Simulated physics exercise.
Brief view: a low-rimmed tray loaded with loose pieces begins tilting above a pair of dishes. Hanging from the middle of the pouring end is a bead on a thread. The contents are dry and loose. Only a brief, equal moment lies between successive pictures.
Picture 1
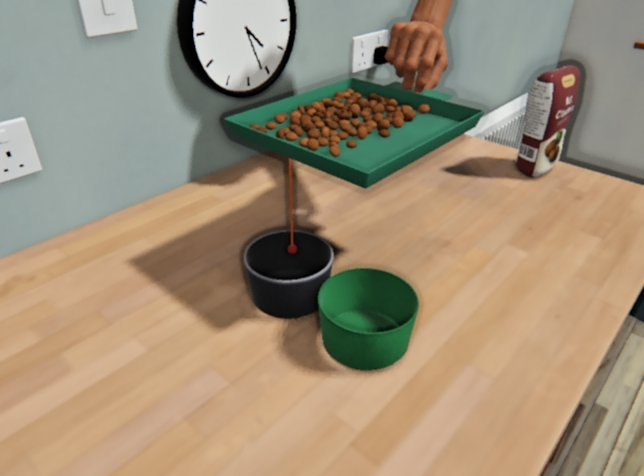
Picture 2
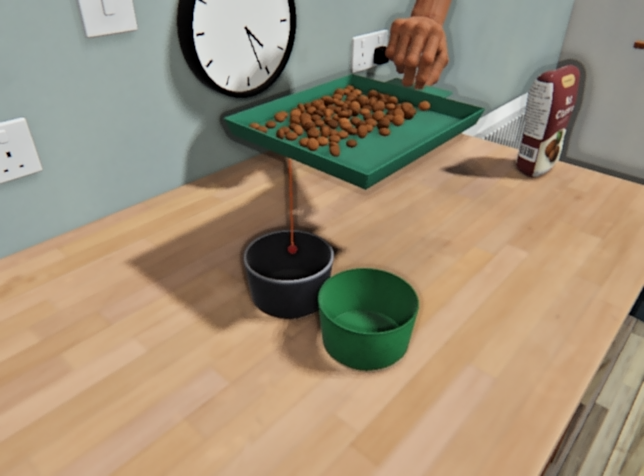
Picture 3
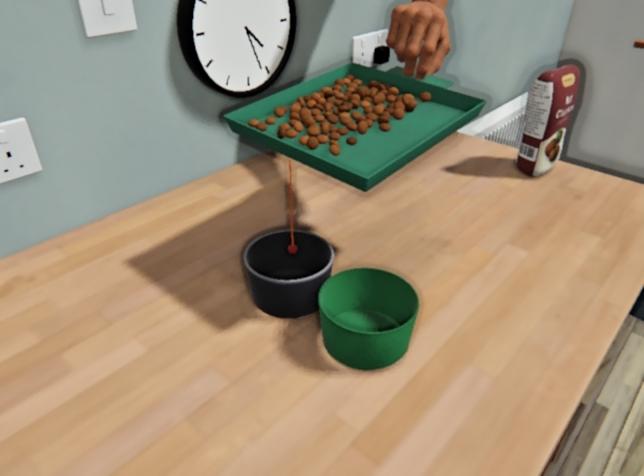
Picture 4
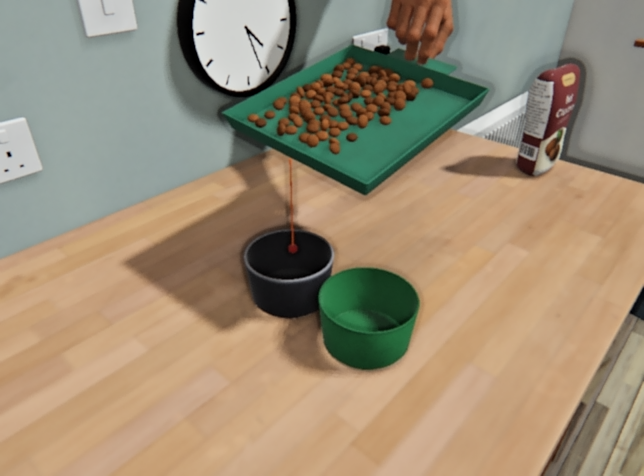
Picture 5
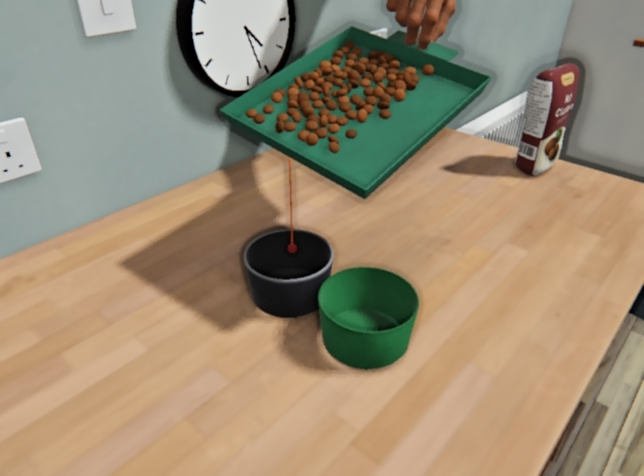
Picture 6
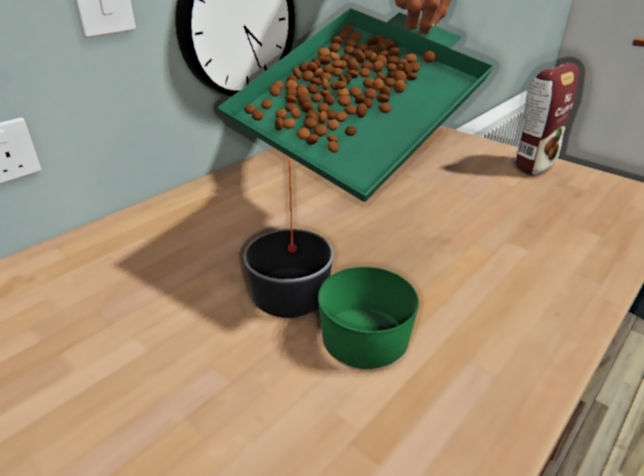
A hand steadily tilts a green tray of brown kibble above a black and green dish.
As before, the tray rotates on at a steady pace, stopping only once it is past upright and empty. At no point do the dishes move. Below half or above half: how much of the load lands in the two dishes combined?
Above half.
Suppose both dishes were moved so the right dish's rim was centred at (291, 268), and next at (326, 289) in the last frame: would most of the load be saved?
Together the dishes get less than a half first, then beyond half.
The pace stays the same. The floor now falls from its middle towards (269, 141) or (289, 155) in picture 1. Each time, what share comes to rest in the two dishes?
10 %, give or take, and then 10 %.
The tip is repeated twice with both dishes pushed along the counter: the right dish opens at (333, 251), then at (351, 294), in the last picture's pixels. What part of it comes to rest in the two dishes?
The first position comes out at 0 per cent, the other at 70 per cent.
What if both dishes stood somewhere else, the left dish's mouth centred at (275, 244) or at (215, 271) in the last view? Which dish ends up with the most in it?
Result, try one: The right of the two; try two: The right of the two.
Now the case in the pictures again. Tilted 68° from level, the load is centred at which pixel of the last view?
About (339, 174).
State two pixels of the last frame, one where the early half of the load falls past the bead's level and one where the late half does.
(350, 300), then (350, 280).
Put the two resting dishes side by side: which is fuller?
More ends up in the dish to the right.
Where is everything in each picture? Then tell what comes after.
The first picture shows corners of the pouring end at (231, 118) and (367, 169), level; middle of the load at (348, 117), bits of dog kibble; left dish at (257, 291); right dish at (336, 342); bead on its thread at (292, 249).
The second picture shows corners of the pouring end at (231, 118) and (367, 171), level; middle of the load at (348, 115).
The third picture shows corners of the pouring end at (231, 115) and (366, 174), tipped barely, lowest at the right corner; middle of the load at (348, 108).
The fourth picture shows corners of the pouring end at (229, 112) and (366, 179), tipped a little, lowest at the right corner; middle of the load at (348, 98).
The fifth picture shows corners of the pouring end at (227, 109) and (365, 184), tipped clearly, lowest at the right corner; middle of the load at (347, 89).
The sixth picture shows corners of the pouring end at (225, 107) and (364, 189), tipped clearly, lowest at the right corner; middle of the load at (347, 79); left dish at (257, 290); right dish at (336, 341).
Soon after the last picture, tray tipped steeply; most on the tray; a small part in the air.
A little later, tray tipped past a quarter turn; a stray few on the tray; about half in the right dish; about a third outside both; a small part in the air.
Later still, tray tipped past a quarter turn; about two thirds in the right dish; about a third outside both.
At rest, tray tipped past a quarter turn; about two thirds in the right dish; none in the left dish; about a third outside both.
